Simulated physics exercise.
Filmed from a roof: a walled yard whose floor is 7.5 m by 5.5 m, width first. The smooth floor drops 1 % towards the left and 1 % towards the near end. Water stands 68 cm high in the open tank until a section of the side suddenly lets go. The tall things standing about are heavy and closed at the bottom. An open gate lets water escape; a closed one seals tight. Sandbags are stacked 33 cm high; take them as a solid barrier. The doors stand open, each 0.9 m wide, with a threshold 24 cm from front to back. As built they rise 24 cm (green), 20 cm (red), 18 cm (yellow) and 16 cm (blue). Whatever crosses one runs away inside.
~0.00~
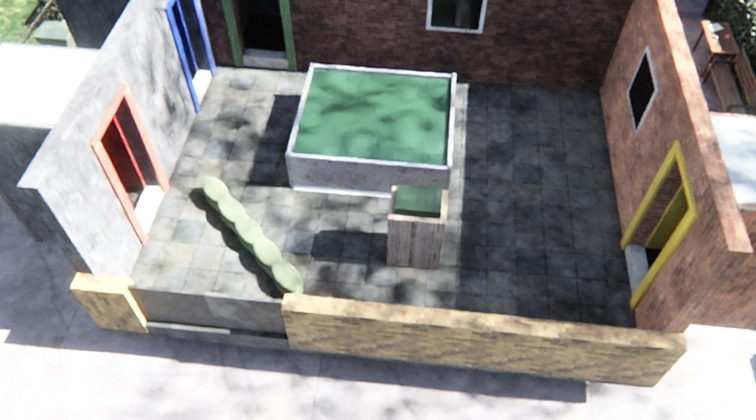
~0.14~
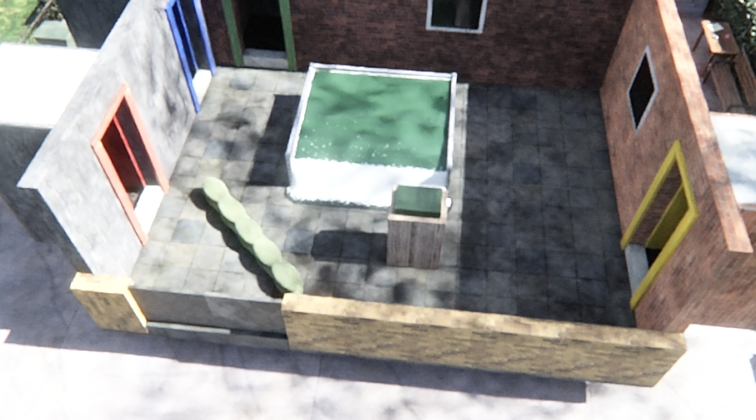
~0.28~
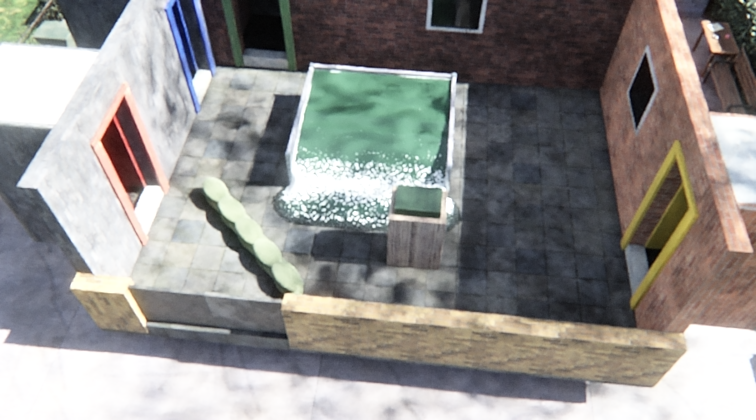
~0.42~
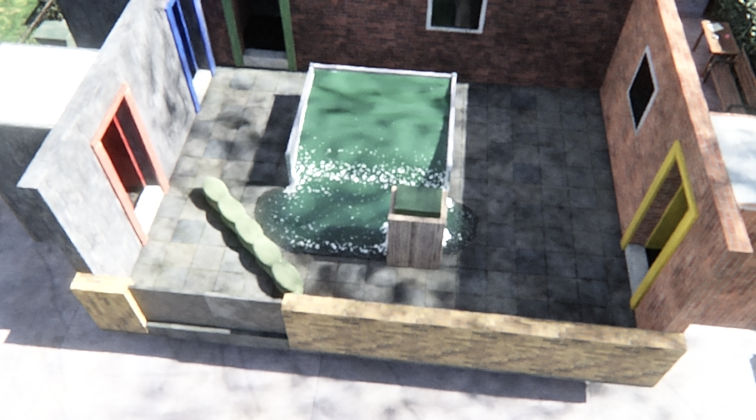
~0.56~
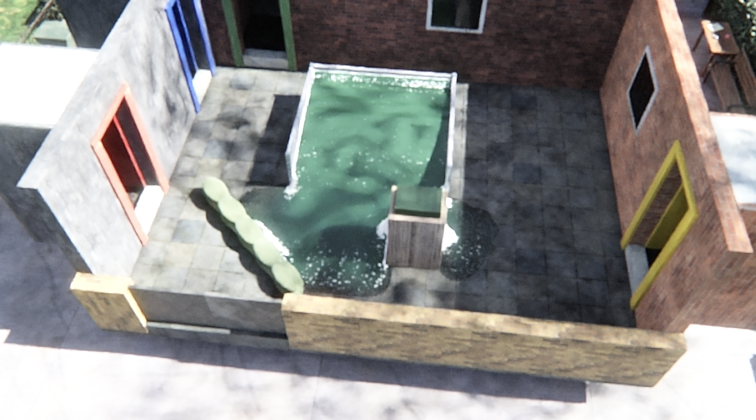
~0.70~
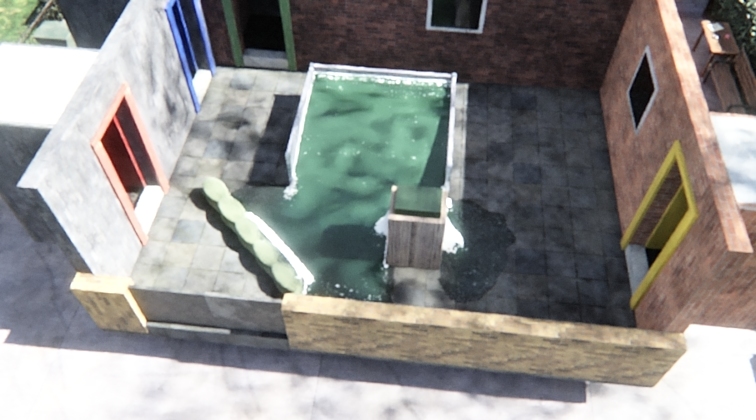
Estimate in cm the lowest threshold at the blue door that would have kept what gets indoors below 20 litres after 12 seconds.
About 13.5 cm.
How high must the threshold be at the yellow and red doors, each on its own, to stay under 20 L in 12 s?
Roughly 26 cm at yellow and 9.5 cm at red.
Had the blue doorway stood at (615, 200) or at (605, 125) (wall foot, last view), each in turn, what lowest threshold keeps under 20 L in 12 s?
Roughly 10.0 and 9.5 cm.
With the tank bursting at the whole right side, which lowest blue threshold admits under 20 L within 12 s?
About 14.0 cm.
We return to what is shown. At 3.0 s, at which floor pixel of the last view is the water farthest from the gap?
Near (634, 358).
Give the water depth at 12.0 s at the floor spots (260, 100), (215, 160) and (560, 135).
In that order: 10, 12 and 8 cm.
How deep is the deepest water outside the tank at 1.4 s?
Roughly 56 cm.
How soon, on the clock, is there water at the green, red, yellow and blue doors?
Arrival: Green 3.6 s, red 2.2 s, yellow 1.6 s, blue 3.2 s.
After 1.4 s water covers 30 % of the floor, deepest (56 cm) near (325, 327); it has not reached the blue door.
After 3.0 s water covers 65 % of the floor, deepest (40 cm) near (634, 358); it has not reached the blue door.
After 12.0 s water covers 95 % of the floor, deepest (17 cm) near (139, 256); 12 cm at the blue door, 8 litres in over its 16 cm threshold.
At the blue door as built, the water arrived by 3.2 s and peaked near 19 cm at 9.6 s.
With a threshold of 11.5 cm, 39 litres would have come in within the 12 s; with 15.5 cm, 10 litres. So under 20 litres takes about 13.5 cm.
